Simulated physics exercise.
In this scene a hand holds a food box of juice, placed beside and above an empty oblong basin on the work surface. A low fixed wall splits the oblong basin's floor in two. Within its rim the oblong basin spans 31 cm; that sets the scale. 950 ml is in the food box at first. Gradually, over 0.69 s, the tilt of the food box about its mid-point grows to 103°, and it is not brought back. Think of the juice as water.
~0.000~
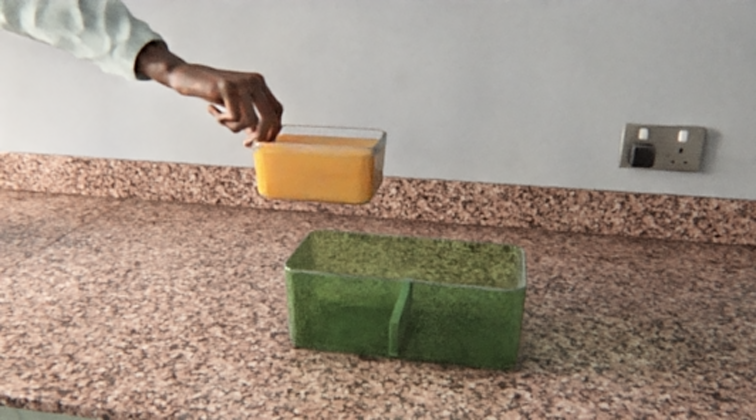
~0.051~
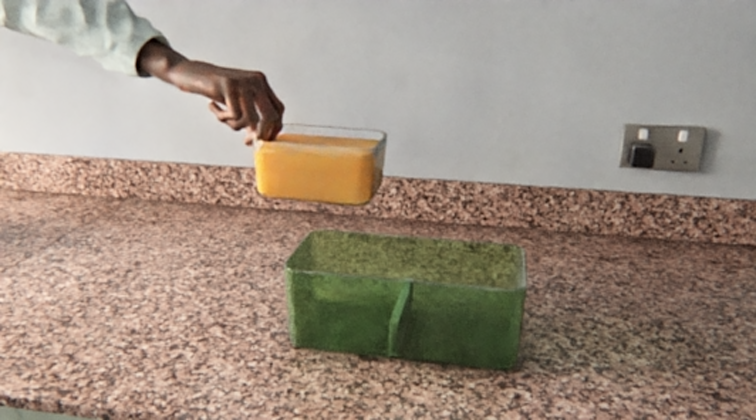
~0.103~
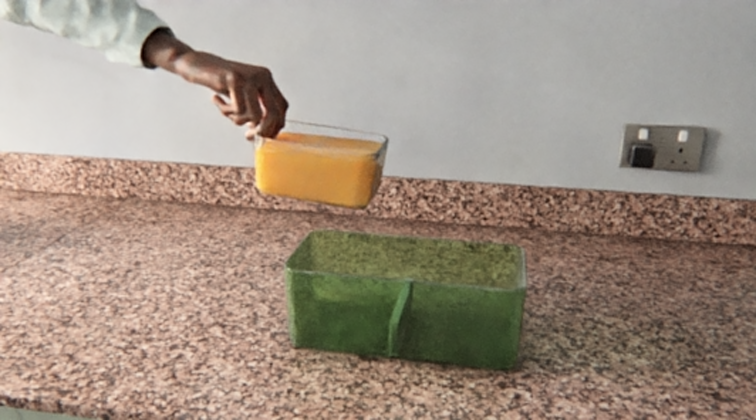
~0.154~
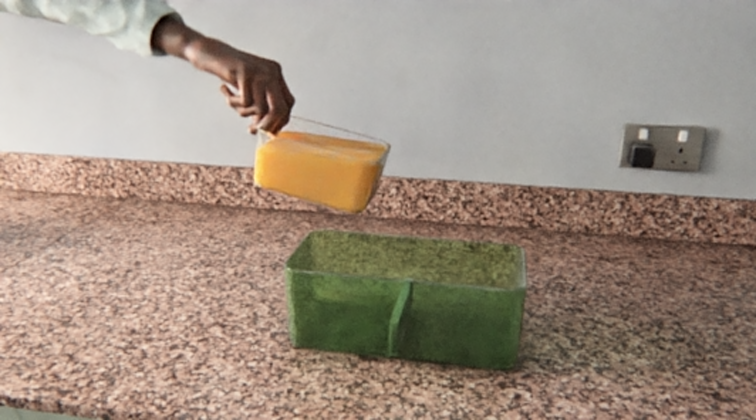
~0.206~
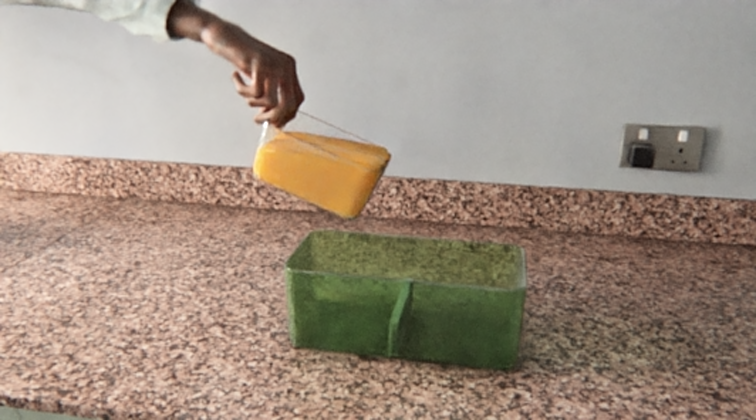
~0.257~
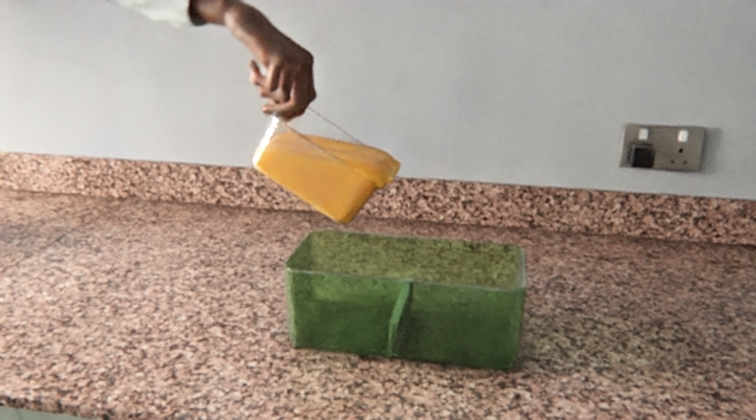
The video shows a hand holding a clear rectangular container of orange liquid above a green oblong basin on a speckled countertop, then raising its left end so the container tilts steadily down to the right, the liquid shifting toward its right rim.
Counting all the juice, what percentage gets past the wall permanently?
The share past the wall is about 64 per cent.
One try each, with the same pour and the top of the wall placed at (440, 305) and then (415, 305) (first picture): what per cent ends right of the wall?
Around 15 and 50 percent, in that order.
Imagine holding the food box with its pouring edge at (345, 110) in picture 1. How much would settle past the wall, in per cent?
In that case roughly 35 per cent.
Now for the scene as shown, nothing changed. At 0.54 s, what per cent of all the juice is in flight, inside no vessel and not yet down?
Share: Roughly 34 per cent.
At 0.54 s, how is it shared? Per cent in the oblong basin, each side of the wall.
About 2 left, 44 right.
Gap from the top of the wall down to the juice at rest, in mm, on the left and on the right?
Left: Roughly 36 mm; right: Roughly 22 mm.
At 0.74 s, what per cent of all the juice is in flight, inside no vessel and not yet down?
Some 10 % is up in the air.
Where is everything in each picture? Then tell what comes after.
In the first frame, it leans 0°; its right rim is at (381, 141); the juice meets the walls at (267, 141) and (379, 148); the oblong basin's rim runs from (298, 249) to (525, 268); the wall's top is at (402, 299).
In the second frame, it leans 1°; its right rim is at (381, 143); the juice meets the walls at (268, 141) and (379, 148).
In the third frame, it leans 6°; its right rim is at (383, 147); the juice meets the walls at (269, 140) and (381, 150).
In the fourth frame, it leans 12°; its right rim is at (385, 154); the juice meets the walls at (270, 138) and (384, 152).
In the fifth frame, it leans 21°; its right rim is at (386, 164); the juice meets the walls at (271, 139) and (385, 157); 2 per cent is over the edge.
In the sixth frame, it leans 31°; its right rim is at (385, 176); the juice meets the walls at (269, 139) and (381, 166); 7 per cent is over the edge.
After 0.54 s the tilt is 91° and 19 per cent is still to pour, 2 is left of the wall and 43 right of it.
After 0.74 s the tilt is 103° and 4 per cent is still to pour, 22 is left of the wall and 61 right of it.
After 0.96 s the tilt is 103° and 0 per cent is still to pour, 28 is left of the wall and 66 right of it.
After 1.19 s the tilt is 103° and 0 per cent is still to pour, 30 is left of the wall and 65 right of it.
In the end 30 per cent lies left of the wall, 64 right of it and 5 outside.
